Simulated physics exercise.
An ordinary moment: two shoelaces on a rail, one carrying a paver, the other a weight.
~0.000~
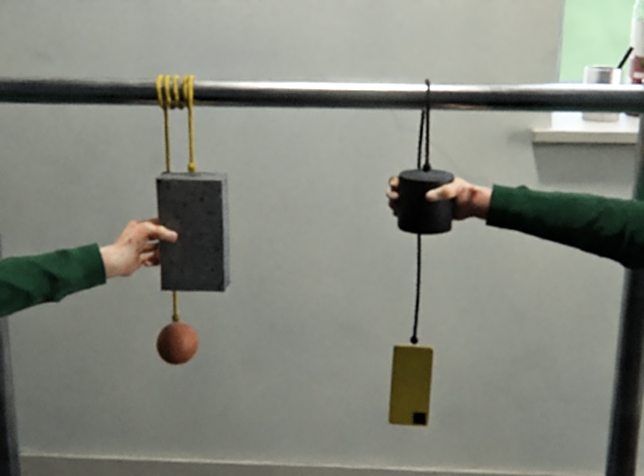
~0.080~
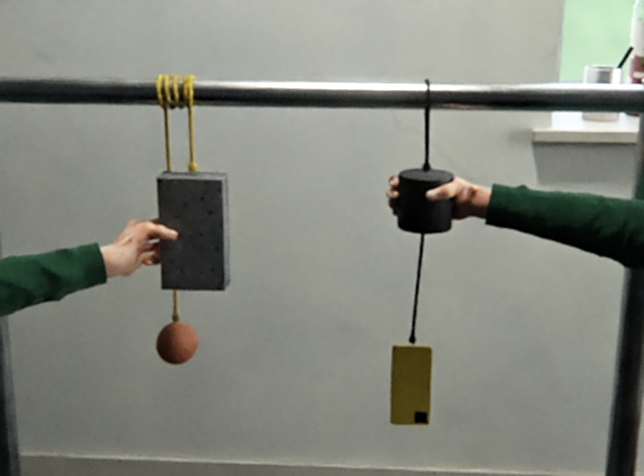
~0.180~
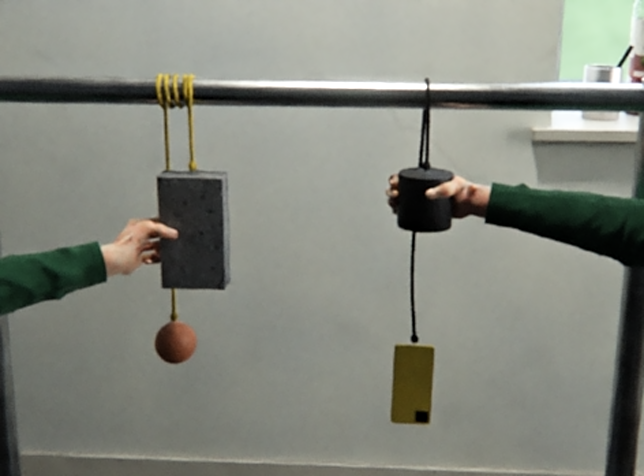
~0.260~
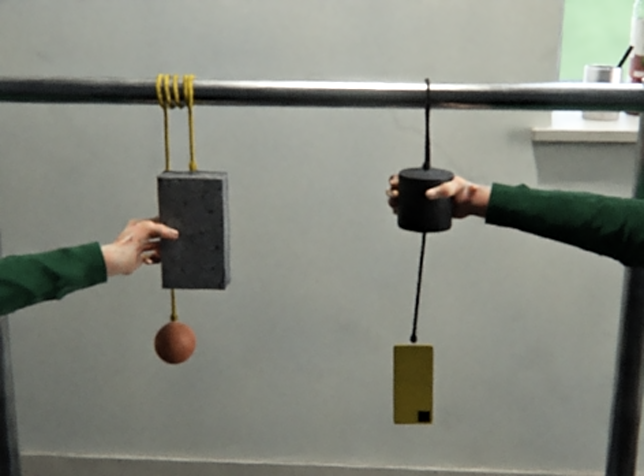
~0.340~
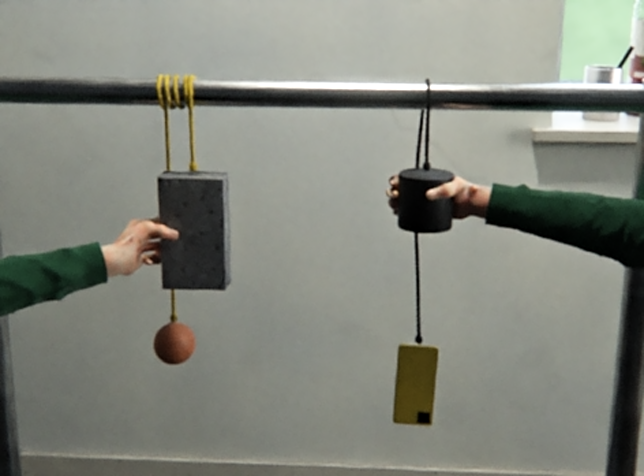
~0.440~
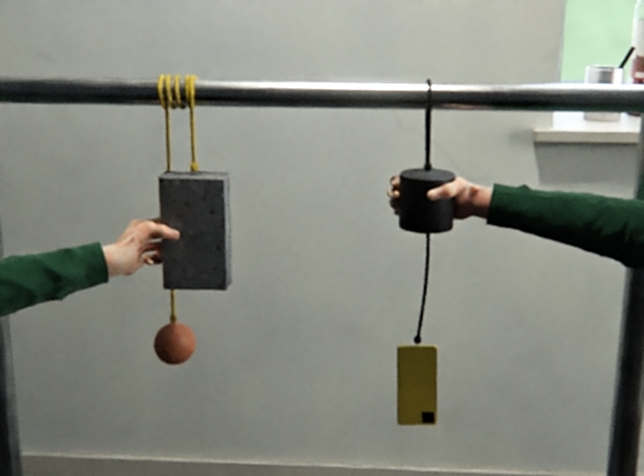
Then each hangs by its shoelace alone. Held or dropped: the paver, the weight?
The paver keeps its height and the weight runs down to the floor.
Around 0.96 s, paver in the air near (194, 225); weight dropping.
Around 1.30 s, paver in the air near (196, 226); weight on the floor.
Finally, paver in the air near (194, 227); weight on the floor. The paver stays hanging and the weight drops.
